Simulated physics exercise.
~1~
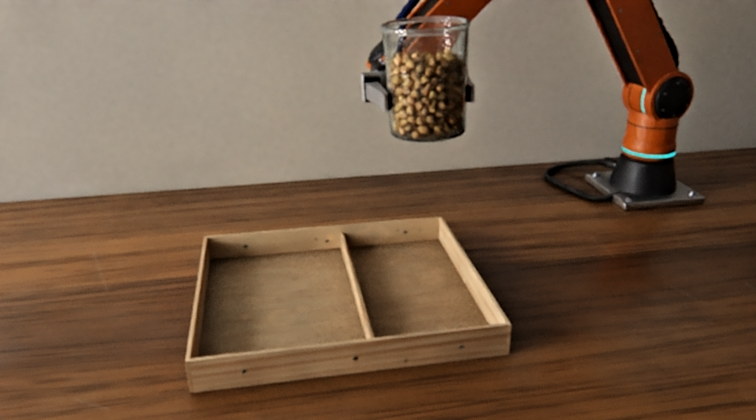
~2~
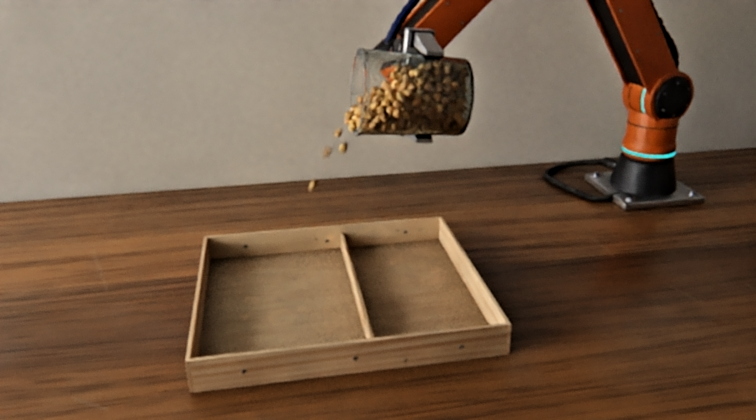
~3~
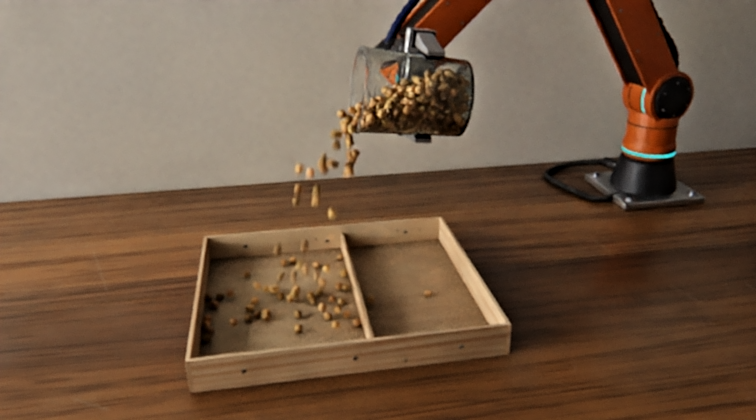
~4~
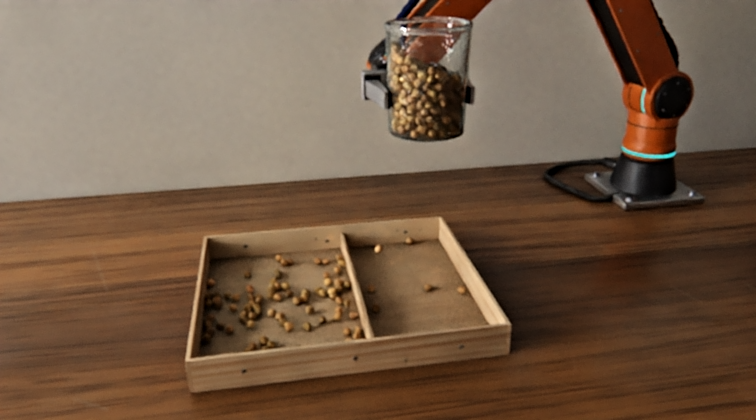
On a wooden tabletop, an orange robot arm tipping a clear cup, spilling some chickpeas into a divided tray, then righting it still mostly full.
